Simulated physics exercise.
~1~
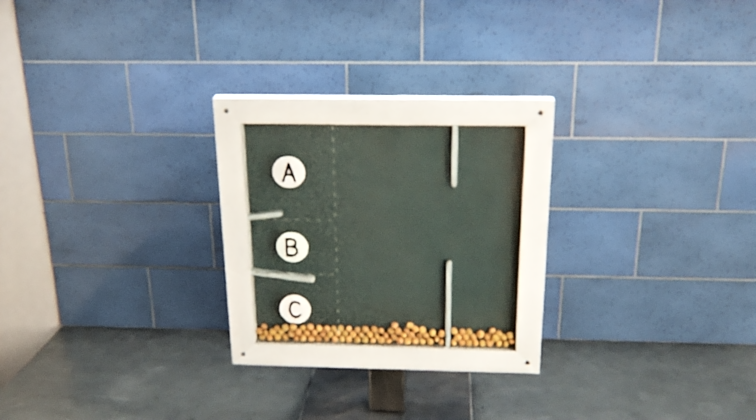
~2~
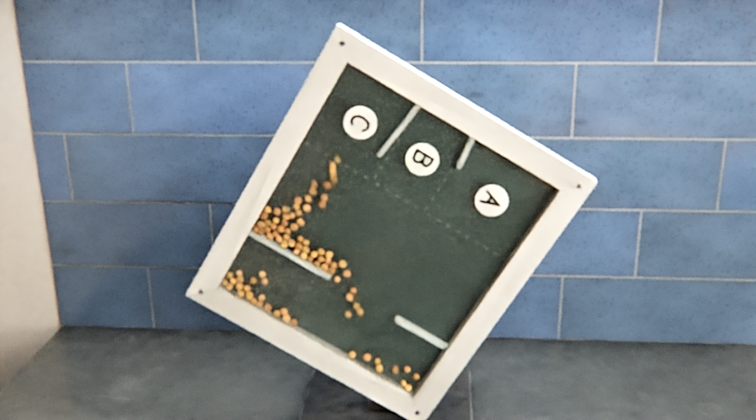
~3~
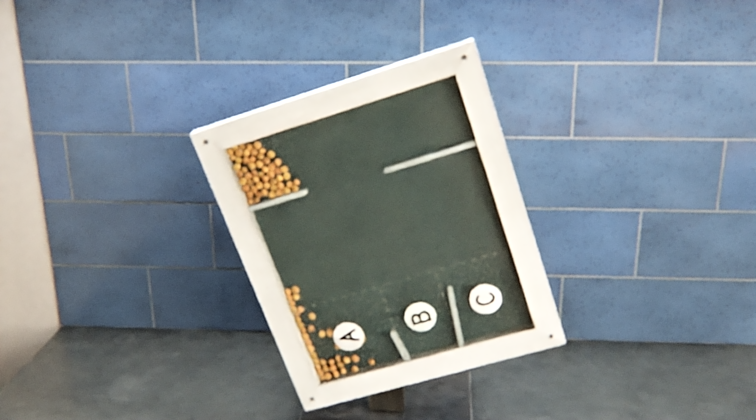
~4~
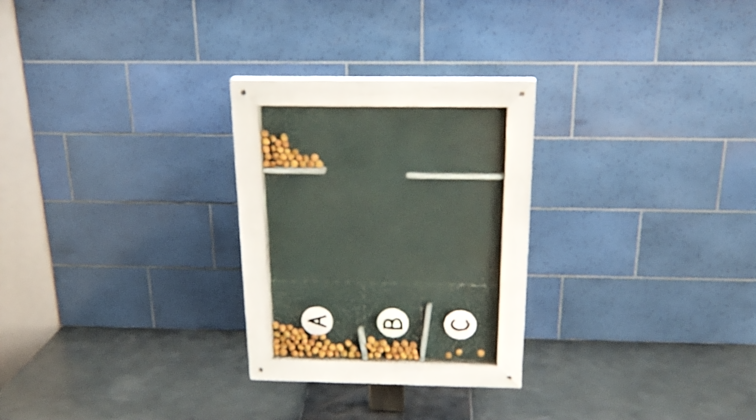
Against blue tiles, a framed box turns clockwise, spilling beads mostly into pocket A and an upper ledge.
